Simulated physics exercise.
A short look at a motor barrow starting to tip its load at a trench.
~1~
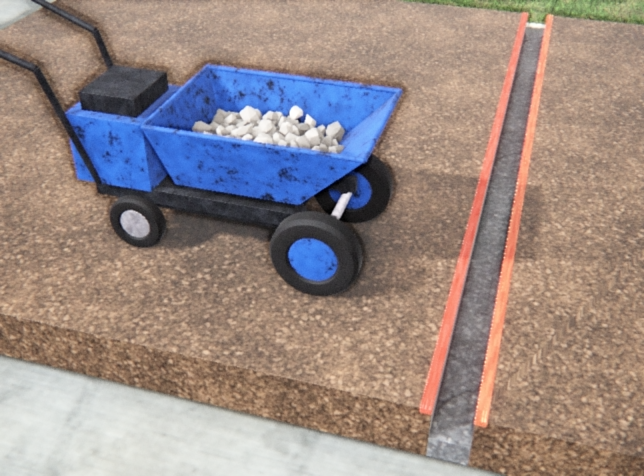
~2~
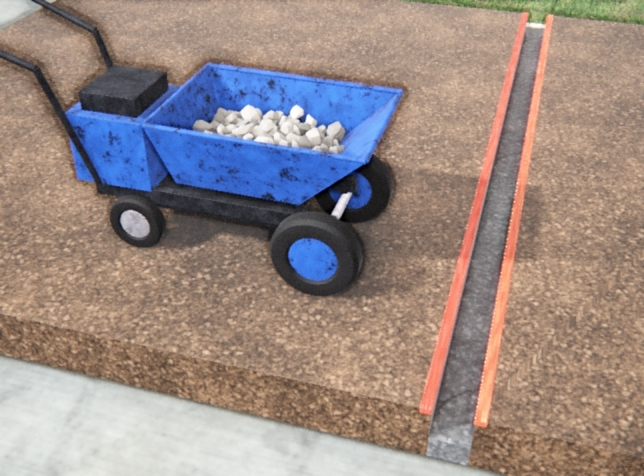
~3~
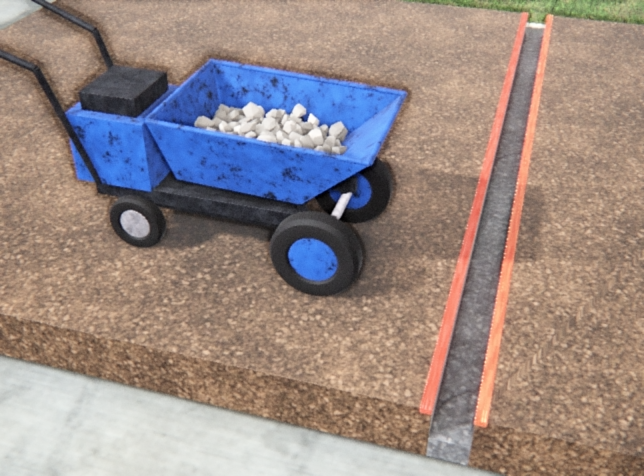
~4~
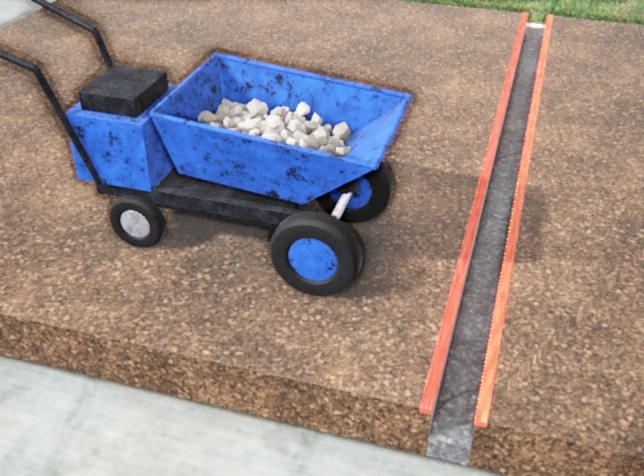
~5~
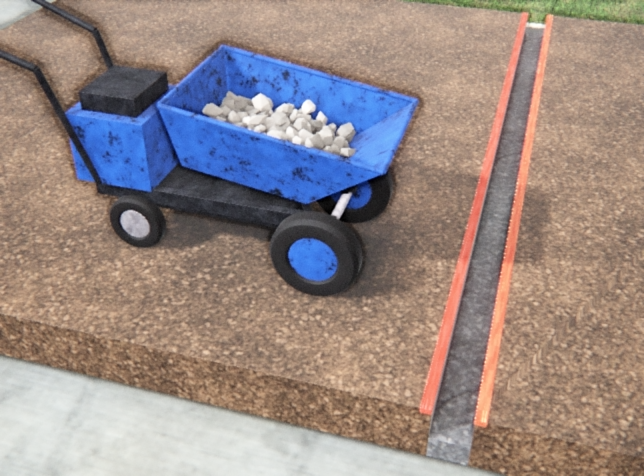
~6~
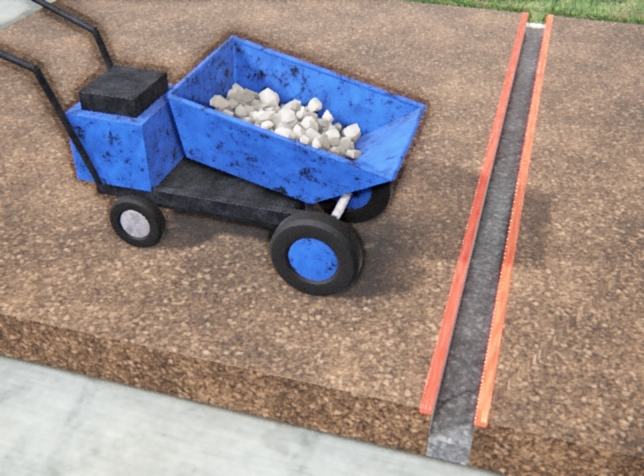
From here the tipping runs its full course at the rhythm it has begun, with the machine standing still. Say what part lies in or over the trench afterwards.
The trench takes more than half.
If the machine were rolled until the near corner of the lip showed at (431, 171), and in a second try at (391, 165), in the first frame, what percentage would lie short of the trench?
The first gives 0 %, the second 0 %.
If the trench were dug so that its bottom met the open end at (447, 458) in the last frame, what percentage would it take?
Close to 80 per cent.
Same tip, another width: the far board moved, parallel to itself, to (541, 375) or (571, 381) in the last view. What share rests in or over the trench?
The first gives 100 %, the second 100 %.
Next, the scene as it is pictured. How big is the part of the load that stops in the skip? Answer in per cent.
Near 0 %.
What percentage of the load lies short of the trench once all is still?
Close to 10 per cent.
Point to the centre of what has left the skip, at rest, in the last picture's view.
At about (485, 282).
Soon, skip tipped well over; all in the skip.
A while on, skip tipped steeply; most in the skip; a small part short of the trench; a small part in or heaped over the trench; a stray few beyond it.
Towards the end, skip tipped right over; a small part short of the trench; about two thirds in or heaped over the trench; about a quarter beyond it.
Finally, skip tipped right over; a small part short of the trench; about two thirds in or heaped over the trench; about a quarter beyond it.
